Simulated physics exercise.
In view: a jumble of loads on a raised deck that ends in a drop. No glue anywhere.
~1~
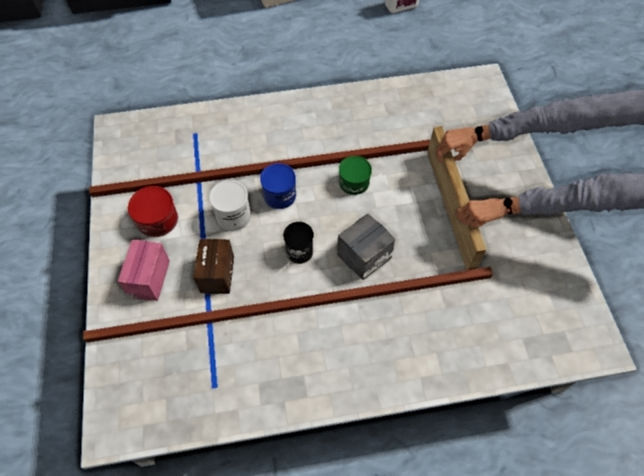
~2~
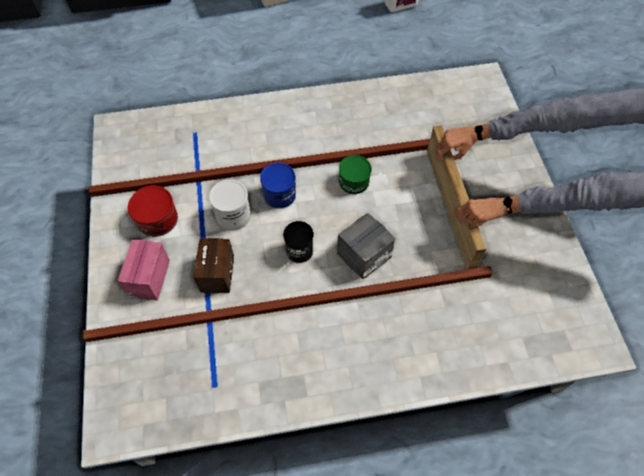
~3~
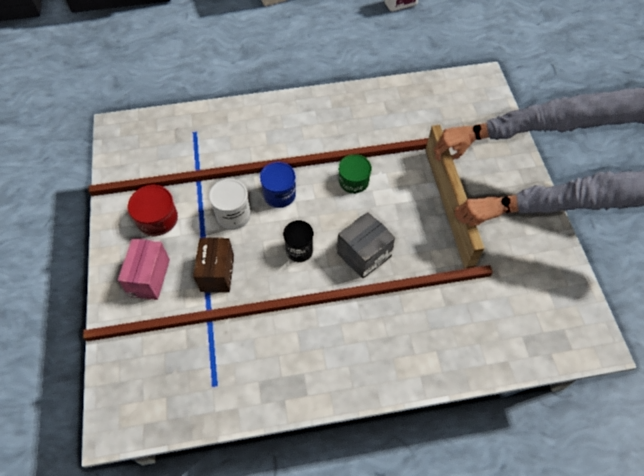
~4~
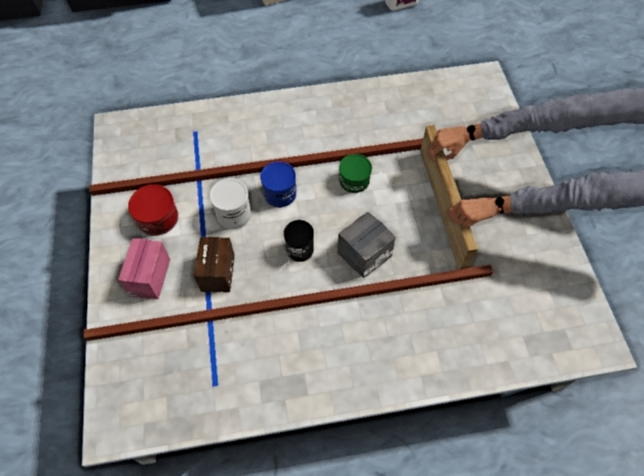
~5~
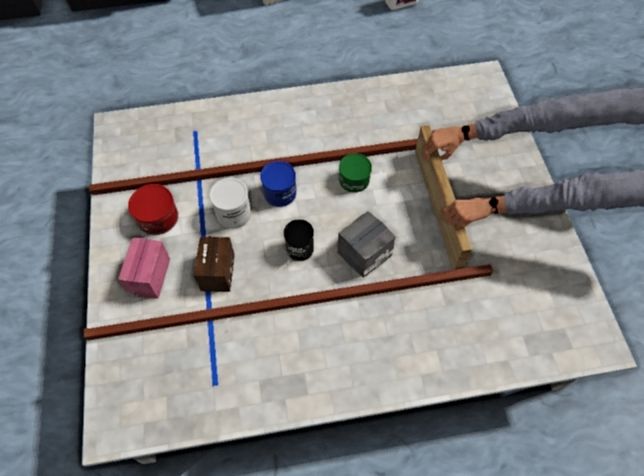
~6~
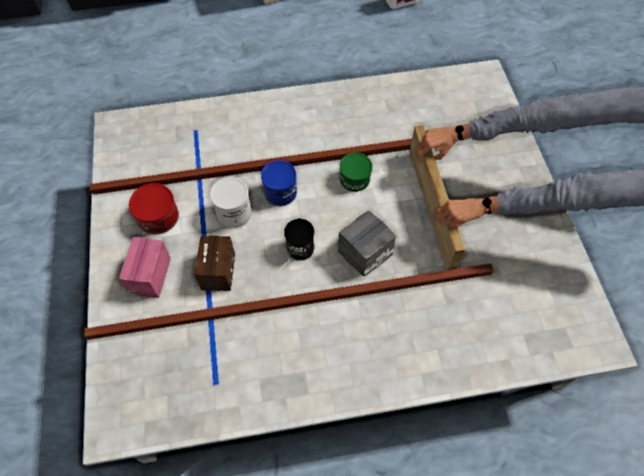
Two hands slide a wooden plank slightly left between rails toward unmoving pails and boxes.
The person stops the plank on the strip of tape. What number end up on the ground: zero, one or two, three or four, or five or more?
The number that fall off is zero.
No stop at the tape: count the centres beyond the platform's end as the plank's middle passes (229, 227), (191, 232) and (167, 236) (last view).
Place by place, 0, 0 and 1.
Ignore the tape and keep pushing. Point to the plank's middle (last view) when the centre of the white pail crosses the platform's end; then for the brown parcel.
At (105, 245) for the white pail; at (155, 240) for the brown parcel.
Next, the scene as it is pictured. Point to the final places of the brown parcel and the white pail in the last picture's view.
The brown parcel at (136, 284), the white pail at (182, 215).
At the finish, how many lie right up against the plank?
It touches 3.
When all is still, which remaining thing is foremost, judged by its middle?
That is the pink box.
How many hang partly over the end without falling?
It comes to 1.
Soon after, none off yet; pink box at rest near (146, 268); red pail at rest near (155, 210); brown parcel at rest near (216, 264).
Then, none off yet; pink box at rest near (146, 268); red pail at rest near (155, 210); brown parcel moved a little near (202, 266).
At rest, the number that fall off is zero.
